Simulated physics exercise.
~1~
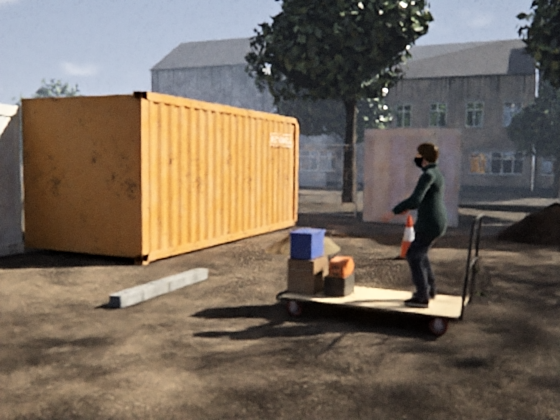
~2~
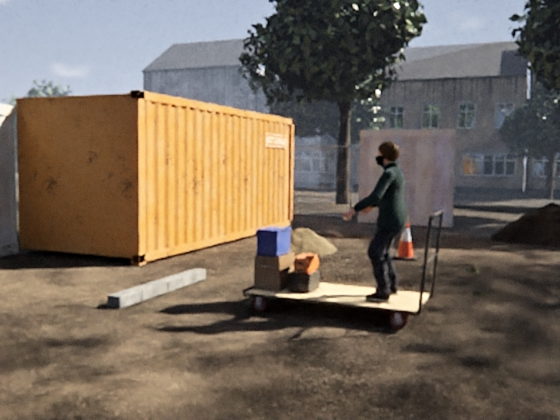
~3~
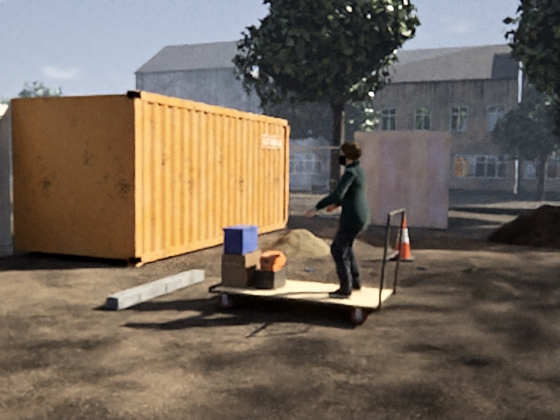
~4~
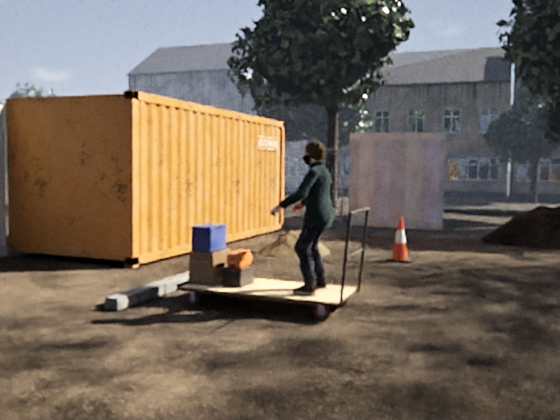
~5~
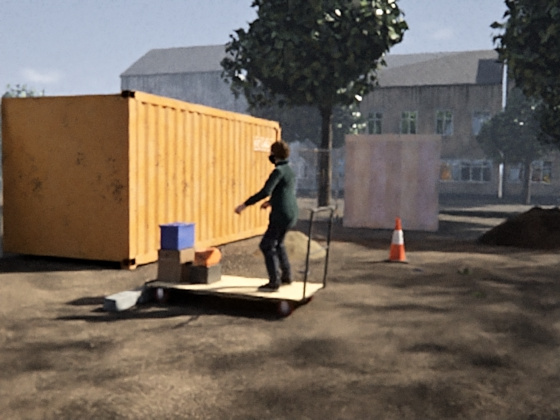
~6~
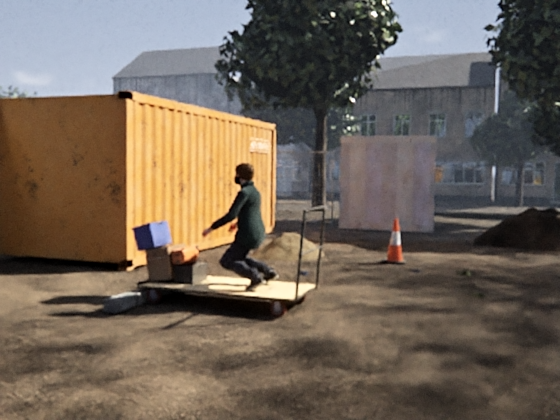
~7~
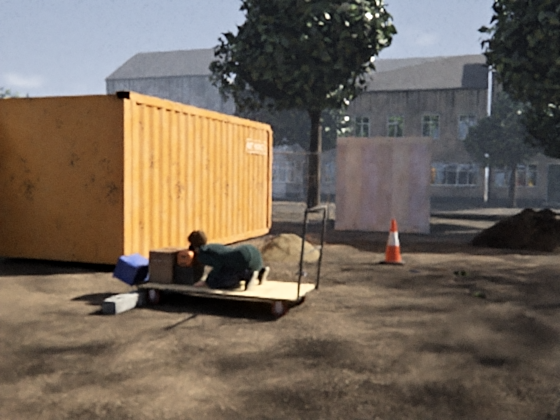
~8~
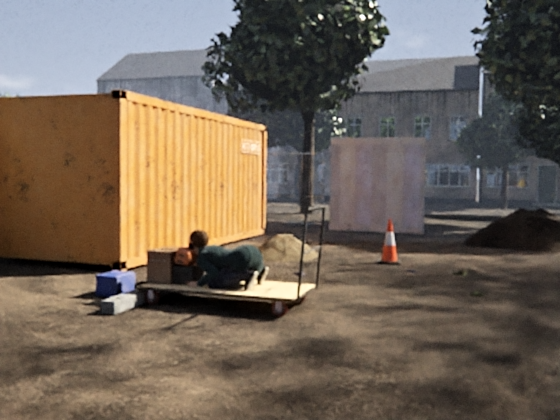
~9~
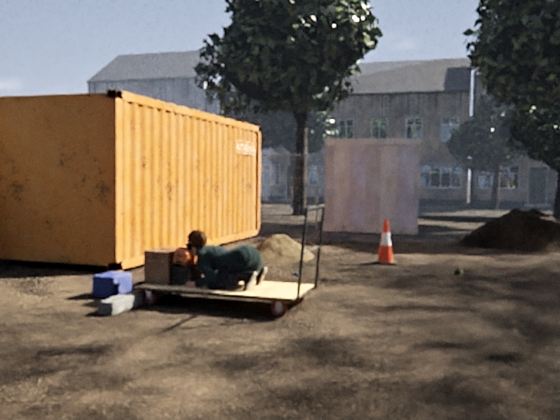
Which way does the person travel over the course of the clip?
The person moves to the left, riding on the cart towards the kerb and then pitching down onto the deck behind the load.
At the start, a person in a dark green top stands on a flat cart loaded with small boxes and an orange case, in a dirt yard beside a large orange container. The cart rolls left, away from a traffic cone, towards a low grey kerb on the ground. As it reaches the kerb and stops, the person's knees bend and the blue box on top tips forward. The person drops down onto the deck behind the load, while the blue box falls over the front edge. It ends on the ground by the kerb, with the other items and the crouched person still aboard.
